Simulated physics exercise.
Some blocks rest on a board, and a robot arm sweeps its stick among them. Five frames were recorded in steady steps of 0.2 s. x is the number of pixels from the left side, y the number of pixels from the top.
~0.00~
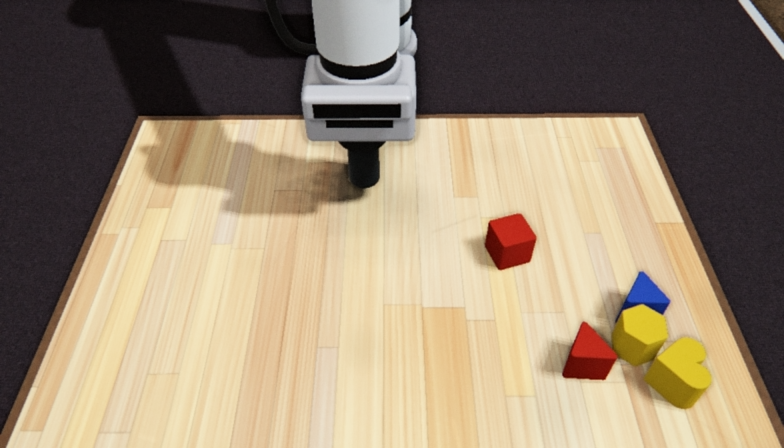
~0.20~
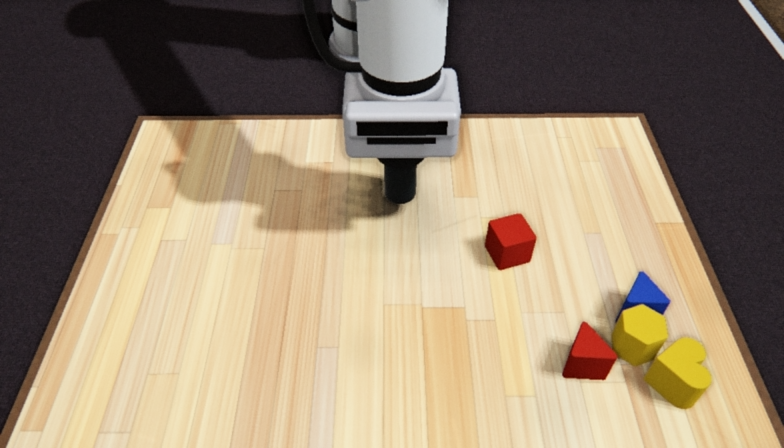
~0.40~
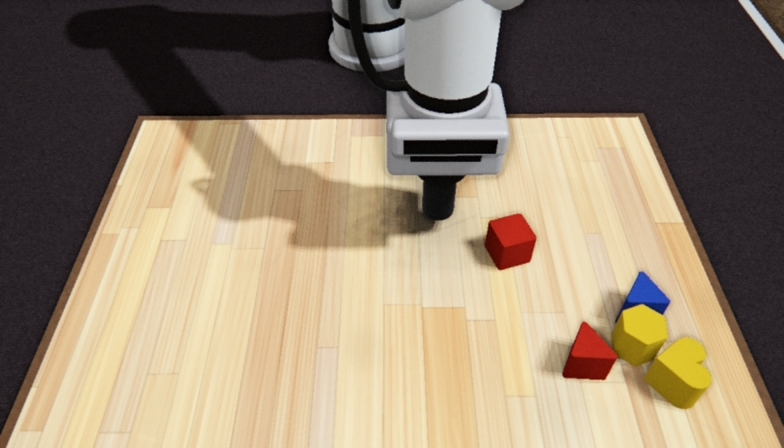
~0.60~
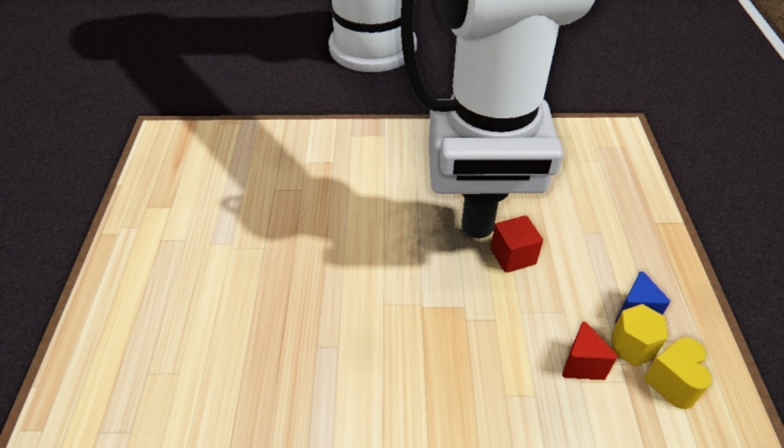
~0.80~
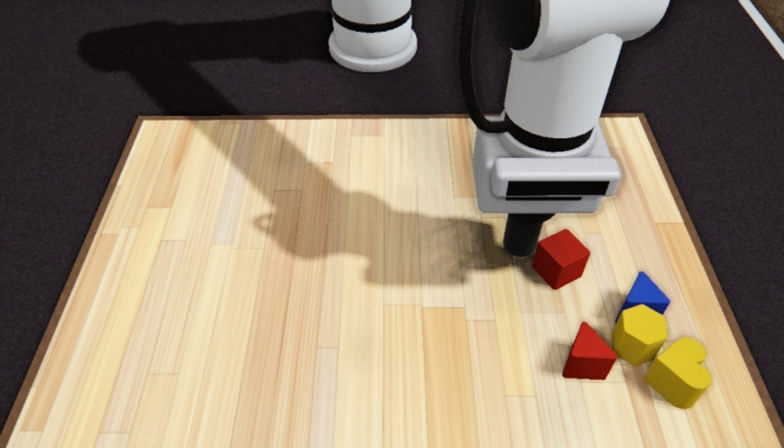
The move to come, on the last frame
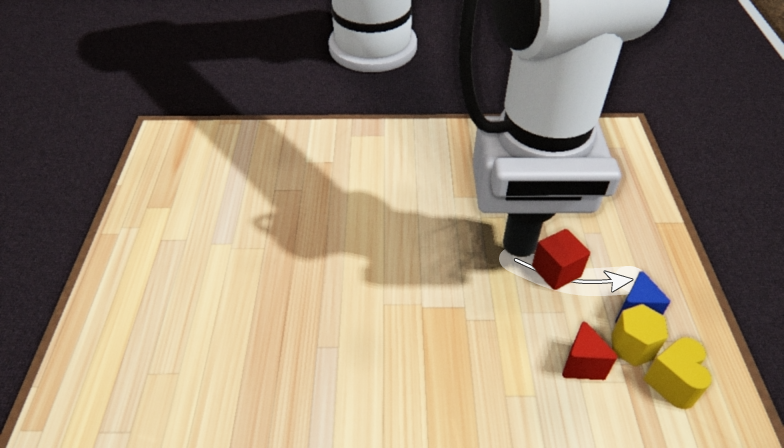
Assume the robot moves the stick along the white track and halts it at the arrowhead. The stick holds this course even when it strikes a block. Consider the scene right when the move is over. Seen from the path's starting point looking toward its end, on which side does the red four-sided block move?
My prediction: Leftwards.
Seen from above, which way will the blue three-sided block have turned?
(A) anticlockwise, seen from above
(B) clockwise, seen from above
Option B.
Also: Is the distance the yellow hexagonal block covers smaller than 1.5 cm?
Final answer: Yes.
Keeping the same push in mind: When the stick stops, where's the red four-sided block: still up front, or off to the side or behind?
It is still ahead of the stick.
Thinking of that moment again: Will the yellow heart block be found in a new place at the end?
That would be a no.
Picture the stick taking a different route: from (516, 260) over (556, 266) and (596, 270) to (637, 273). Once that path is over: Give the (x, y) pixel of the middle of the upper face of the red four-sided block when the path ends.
The top centre is at (684, 275).
Path on the board, from (516, 260) over (553, 276) and (593, 282) to (633, 280).
What follows on the original path. One third of the way, stick at (558, 262); red four-sided block at (604, 255), turned 25° anticlockwise.
Two thirds of the way, stick at (600, 268); red four-sided block at (642, 254), turned 50° anticlockwise; blue three-sided block at (653, 290), turned 30° clockwise.
At the end, stick at (639, 265); red four-sided block at (678, 248), turned 70° anticlockwise; yellow hexagonal block in place; blue three-sided block at (653, 290), turned 30° clockwise; yellow heart block in place.
